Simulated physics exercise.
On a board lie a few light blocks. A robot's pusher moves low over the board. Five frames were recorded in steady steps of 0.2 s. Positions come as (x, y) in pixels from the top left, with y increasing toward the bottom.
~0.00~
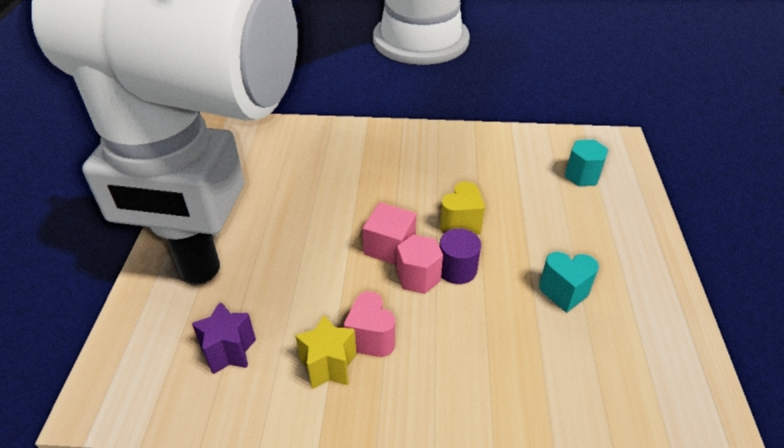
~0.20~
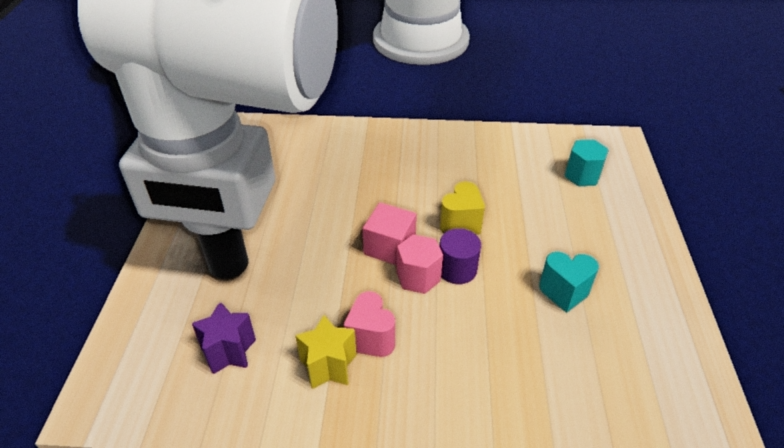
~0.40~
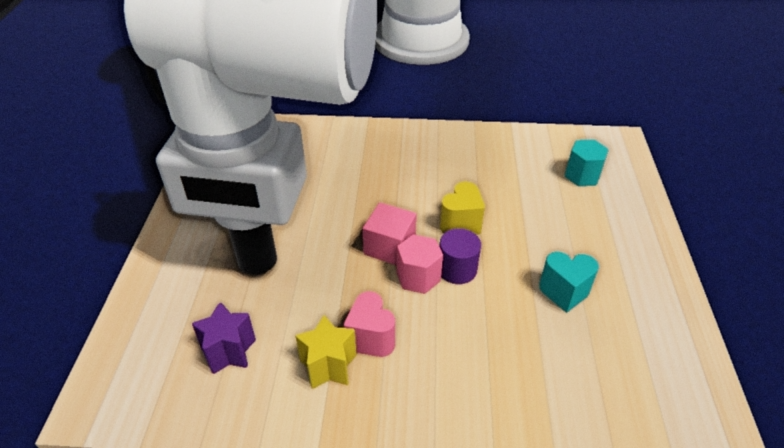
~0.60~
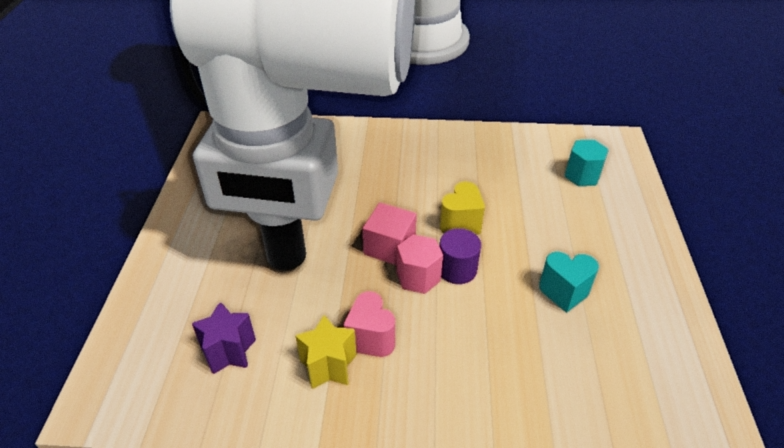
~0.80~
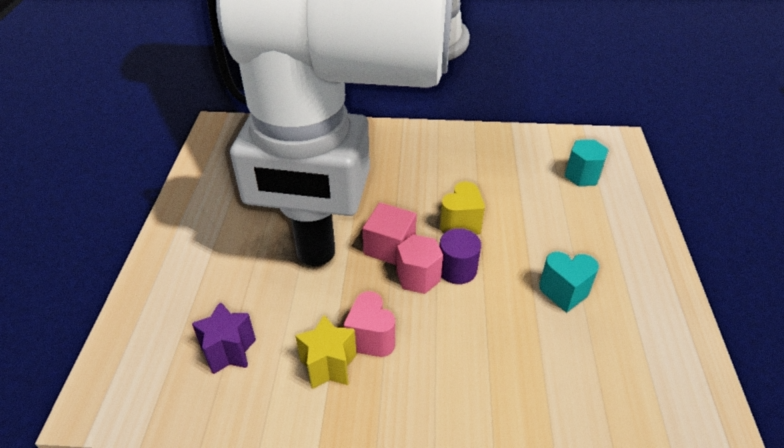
On a wooden board, a robot arm's black pusher glides right while the colourful blocks stay still.
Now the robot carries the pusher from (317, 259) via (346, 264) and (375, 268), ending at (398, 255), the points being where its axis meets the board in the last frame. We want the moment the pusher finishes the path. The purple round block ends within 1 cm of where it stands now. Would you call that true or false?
The statement is incorrect.
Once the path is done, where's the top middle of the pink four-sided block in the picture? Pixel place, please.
In the picture, it is at (416, 203).
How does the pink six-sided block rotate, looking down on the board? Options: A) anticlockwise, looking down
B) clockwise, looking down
I'll go with B - clockwise, looking down.
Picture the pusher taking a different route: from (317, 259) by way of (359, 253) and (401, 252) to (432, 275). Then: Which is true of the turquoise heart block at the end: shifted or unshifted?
Well, the turquoise heart block holds its place.
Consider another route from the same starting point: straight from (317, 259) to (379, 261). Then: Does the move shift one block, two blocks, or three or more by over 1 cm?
Number moved: 1.
The first path, step by step. Halfway along, pusher (360, 260); pink four-sided block (395, 219).
At the end, pusher (398, 248); pink four-sided block (416, 203); pink six-sided block (431, 248), turned 40° clockwise; purple round block (475, 244); yellow heart block still.
